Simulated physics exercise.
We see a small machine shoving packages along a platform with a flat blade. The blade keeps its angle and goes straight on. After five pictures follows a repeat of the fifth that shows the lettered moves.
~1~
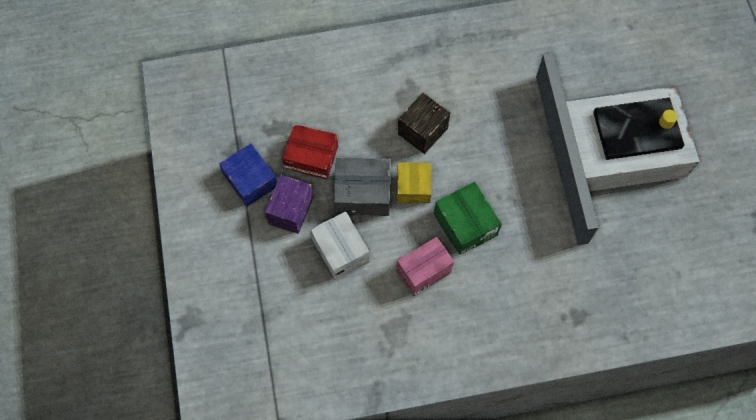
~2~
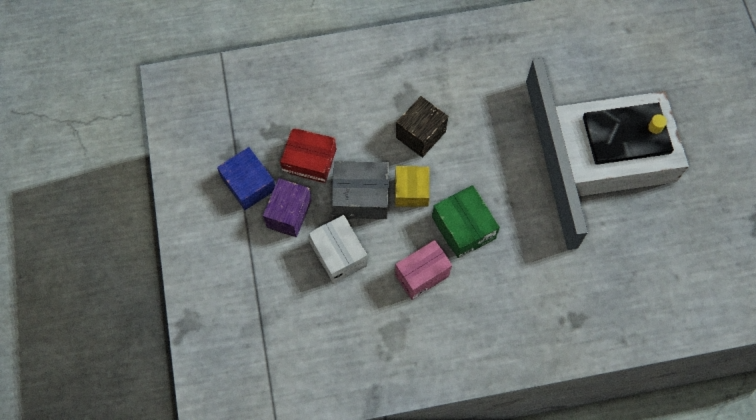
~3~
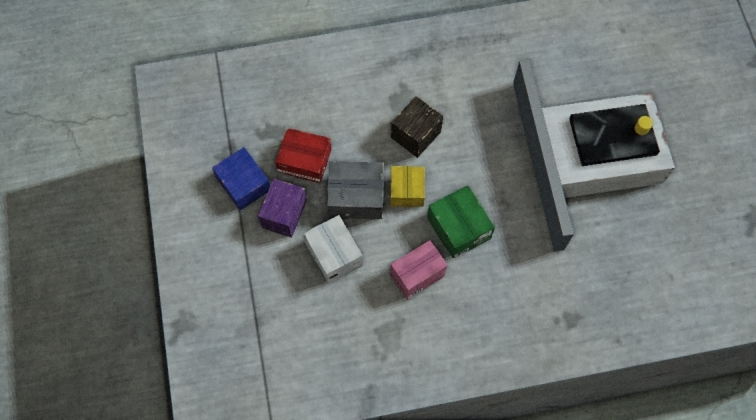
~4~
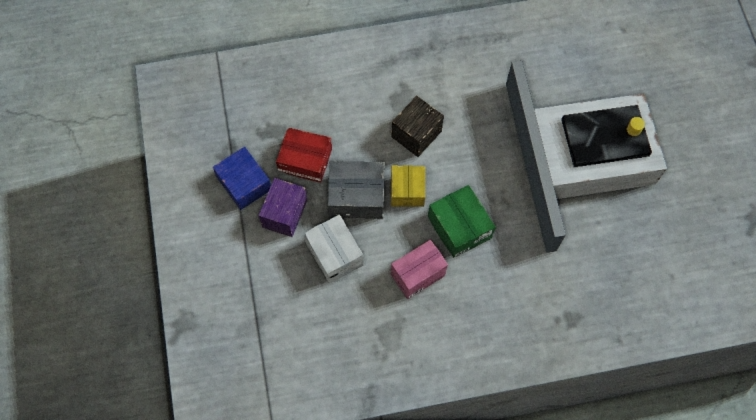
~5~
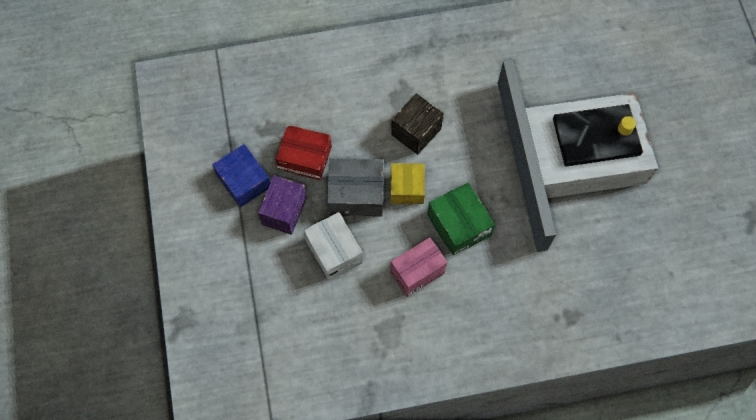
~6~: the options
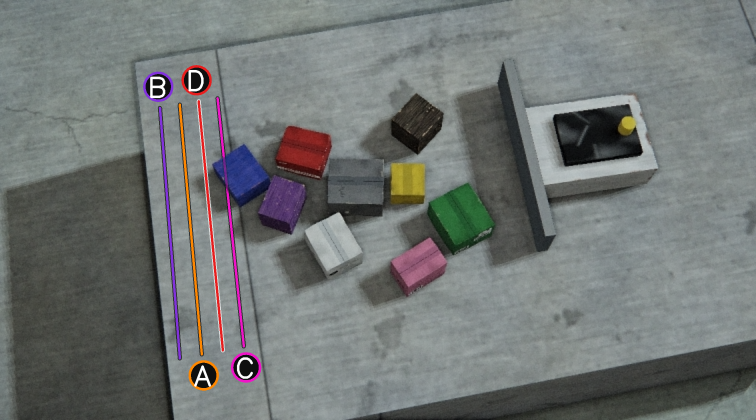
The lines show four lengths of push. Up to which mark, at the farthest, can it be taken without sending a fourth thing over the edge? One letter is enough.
Line C.
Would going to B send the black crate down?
By then, yes.
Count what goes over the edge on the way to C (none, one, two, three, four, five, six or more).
In all, two.
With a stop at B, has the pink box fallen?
No.
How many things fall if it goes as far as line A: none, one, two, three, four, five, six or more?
Five.
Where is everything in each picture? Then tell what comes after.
In the first frame, green parcel (467, 219); yellow box (414, 184); red box (311, 152).
In the second frame, robot (622, 134); blue crate (247, 179).
In the third frame, robot (608, 135); grey box (356, 191).
In the fourth frame, robot (600, 136); white box (334, 249).
In the fifth frame, robot (592, 135); green parcel (461, 219); yellow box (407, 184); red box (304, 152).
On the marked copy, A at (190, 223); B at (169, 227); C at (230, 216); D at (210, 219).
With C. Early on, robot (486, 154); pink box (405, 279); black crate (380, 128).
Further on, robot (379, 173); purple crate (196, 218); blue crate (203, 169).
At the end, robot (294, 188); purple crate over the edge; blue crate over the edge; two fallen.
As for the rest, A drops five; B drops eight; D drops five.
